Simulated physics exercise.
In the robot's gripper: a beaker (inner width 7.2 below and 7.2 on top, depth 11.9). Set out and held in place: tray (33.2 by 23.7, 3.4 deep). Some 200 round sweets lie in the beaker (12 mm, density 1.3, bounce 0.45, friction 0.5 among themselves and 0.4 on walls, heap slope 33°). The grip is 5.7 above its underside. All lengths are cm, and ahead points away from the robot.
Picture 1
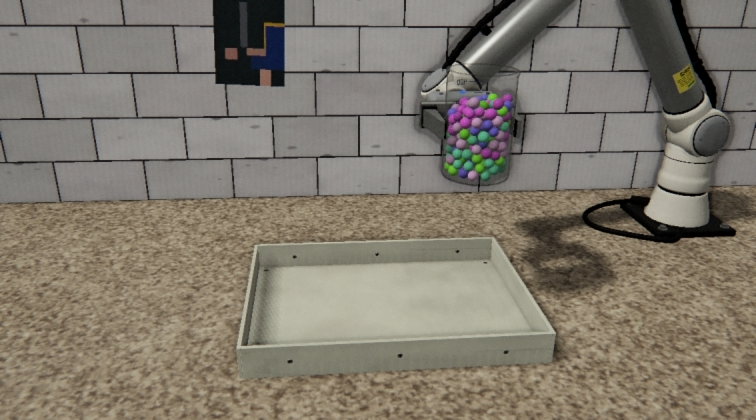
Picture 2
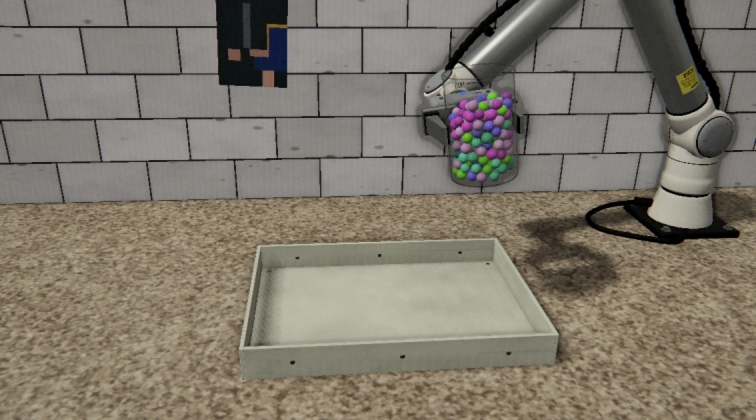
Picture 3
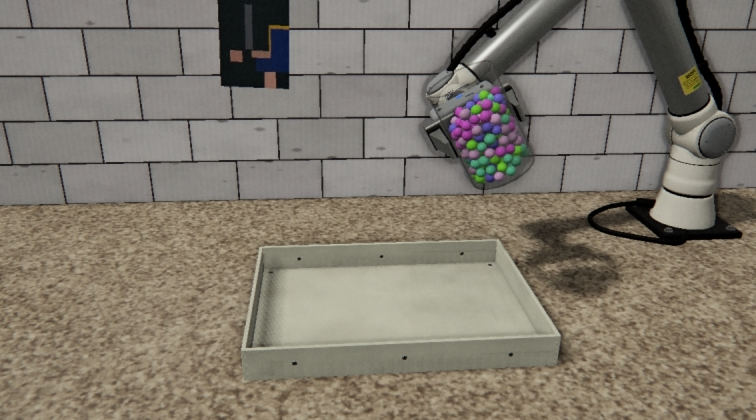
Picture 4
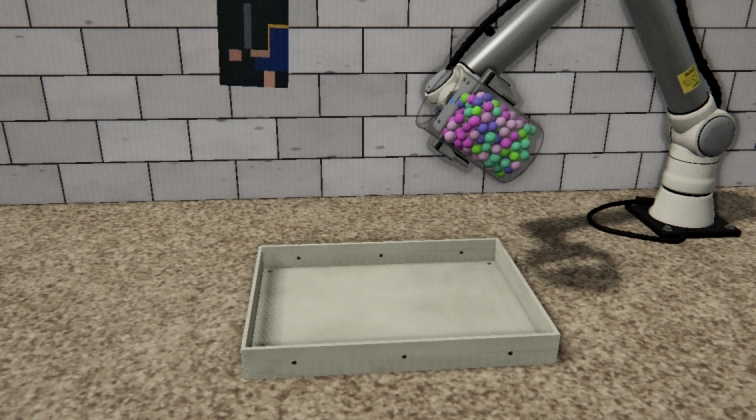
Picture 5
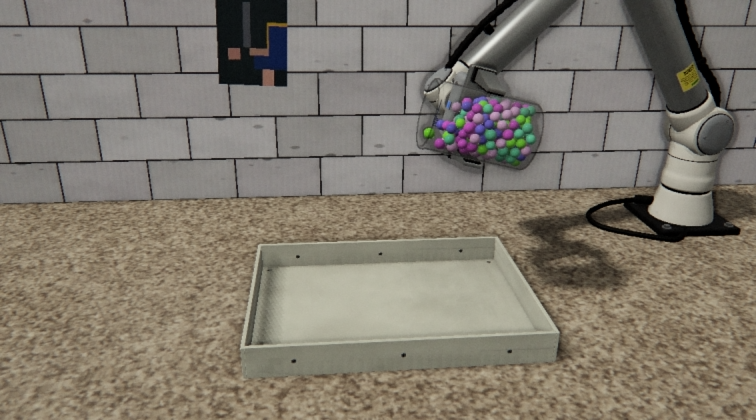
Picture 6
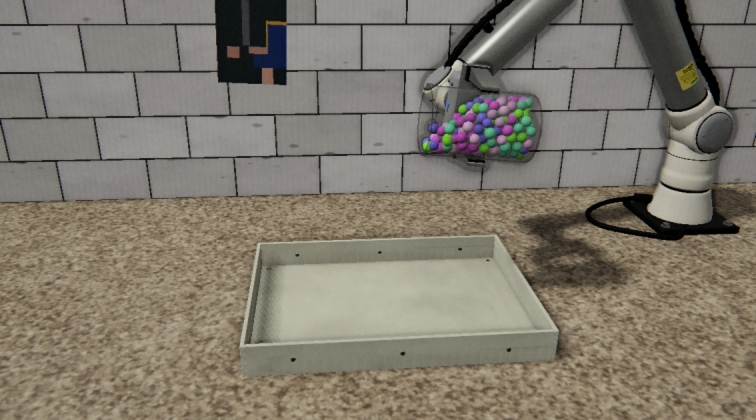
A robot arm tilts a clear beaker of colourful balls onto its side above the counter.
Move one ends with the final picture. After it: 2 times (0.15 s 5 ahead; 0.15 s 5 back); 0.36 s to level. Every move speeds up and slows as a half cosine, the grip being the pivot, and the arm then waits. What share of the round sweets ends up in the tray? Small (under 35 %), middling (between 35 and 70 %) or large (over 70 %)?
Share in the tray: Middling (between 35 and 70 %).
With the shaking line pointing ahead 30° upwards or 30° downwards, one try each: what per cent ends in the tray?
About 60 and 30 per cent.
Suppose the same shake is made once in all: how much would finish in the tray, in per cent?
It would be near 30 per cent.
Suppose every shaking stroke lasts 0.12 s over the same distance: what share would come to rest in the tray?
Then about 65 per cent.
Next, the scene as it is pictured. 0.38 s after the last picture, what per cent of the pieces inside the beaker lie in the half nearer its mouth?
Some 40 per cent.
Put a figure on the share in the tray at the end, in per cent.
Roughly 50 per cent.
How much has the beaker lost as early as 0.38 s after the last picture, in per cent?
Some 25 per cent.
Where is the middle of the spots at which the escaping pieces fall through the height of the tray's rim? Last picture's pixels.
Around (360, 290).
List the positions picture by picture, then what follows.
In the first frame, the beaker middle at (479, 125), level; upper third of the load around (482, 114), from x 450 to 510, top at y 100; 198 in the beaker.
In the second frame, the beaker middle at (481, 126), tilted 8° forward; upper third of the load around (484, 115), from x 455 to 510, top at y 95.
In the third frame, the beaker middle at (482, 127), tilted 29° forward; upper third of the load around (486, 117), from x 455 to 525, top at y 90.
In the fourth frame, the beaker middle at (481, 127), tilted 55° forward; upper third of the load around (484, 117), from x 445 to 530, top at y 95.
In the fifth frame, the beaker middle at (480, 126), tilted 76° forward; upper third of the load around (494, 115), from x 430 to 530, top at y 100.
In the sixth frame, the beaker middle at (479, 125), tilted 84° forward; upper third of the load around (496, 112), from x 430 to 530, top at y 100; 198 in the beaker.
Then, 0.38 s on, tilted 84° forward, highest piece 25 above the table; 145 in the beaker, 34 in the tray, 19 in flight or on a rim.
Then, 0.77 s on, tilted 46° forward, highest piece 26 above the table; 98 in the tray, 96 in the beaker, 1 on the table or floor, 3 in flight or on a rim.
Then, 1.16 s on, level, highest piece 24 above the table; 102 in the tray, 95 in the beaker, 1 on the table or floor.
Then, 2.21 s on, level, highest piece 24 above the table; 102 in the tray, 95 in the beaker, 1 on the table or floor.
In the end, 102 in the tray, 95 in the beaker, 1 on the table or floor. That is 52 % in the tray.
